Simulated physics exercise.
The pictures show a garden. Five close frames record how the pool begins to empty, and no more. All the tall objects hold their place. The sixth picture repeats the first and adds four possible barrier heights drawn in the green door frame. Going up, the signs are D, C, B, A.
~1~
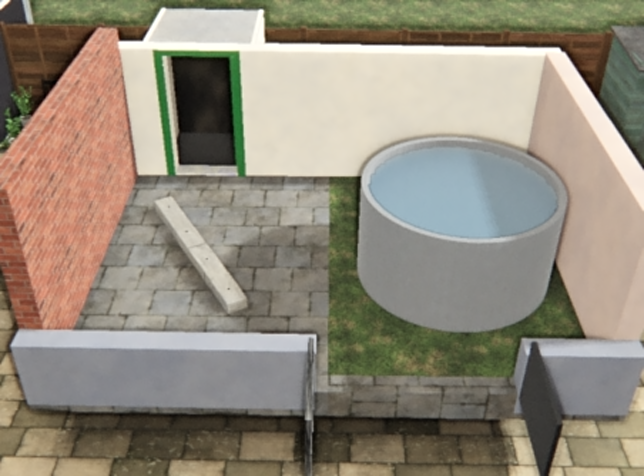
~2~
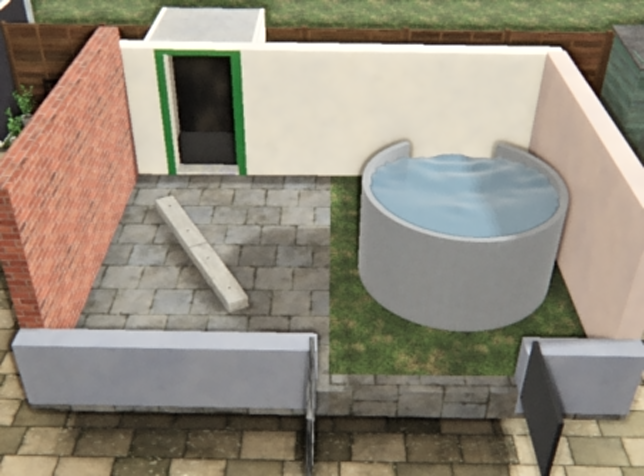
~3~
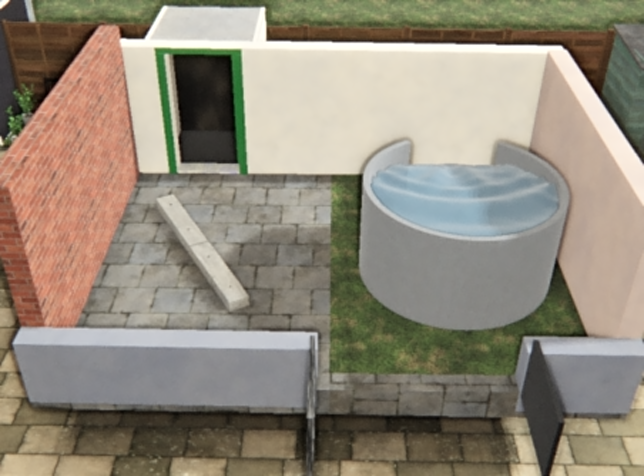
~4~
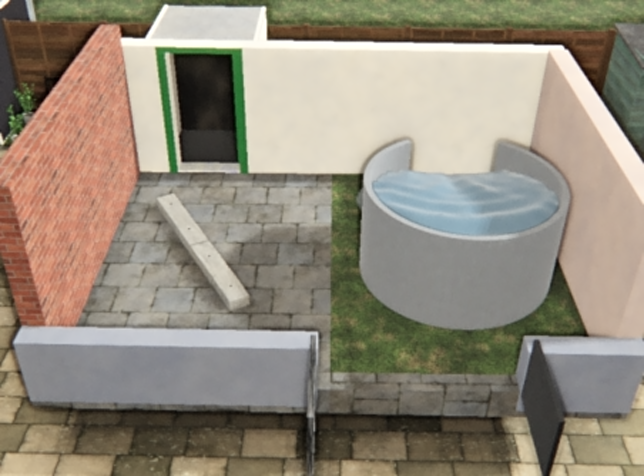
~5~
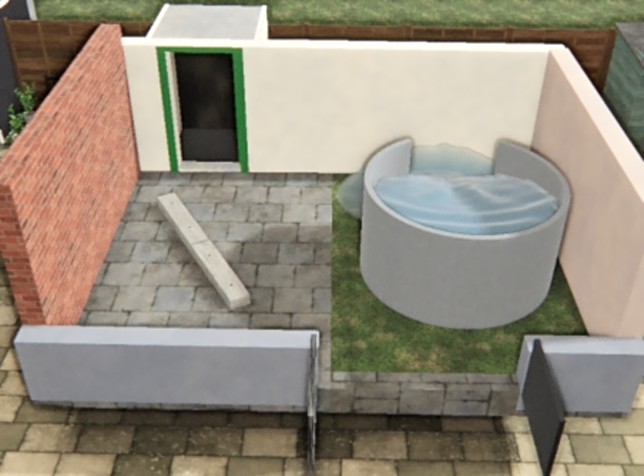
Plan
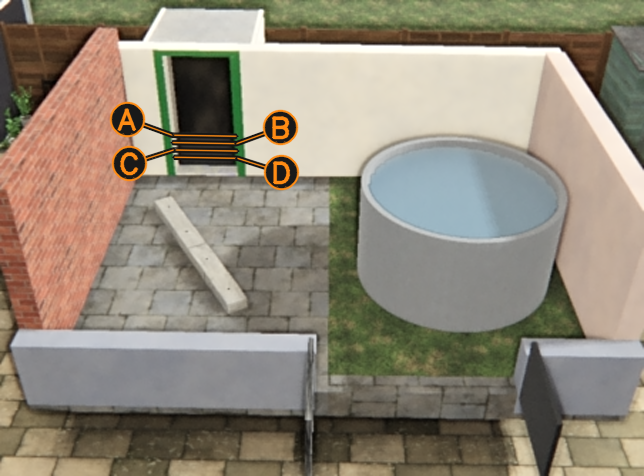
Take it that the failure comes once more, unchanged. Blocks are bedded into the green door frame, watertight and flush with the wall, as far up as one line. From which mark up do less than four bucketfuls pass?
I would pick mark D.
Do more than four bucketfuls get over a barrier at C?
No.
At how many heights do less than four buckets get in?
All of them.
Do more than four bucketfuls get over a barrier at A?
No, not at all.
On the marked copy, A at (204, 135); B at (204, 143); C at (205, 150); D at (205, 157); from the bottom up D, C, B, A.
With A, nothing gets over.
With B, nothing gets over.
With C, nothing gets over.
With D, a bucket or two gets in.
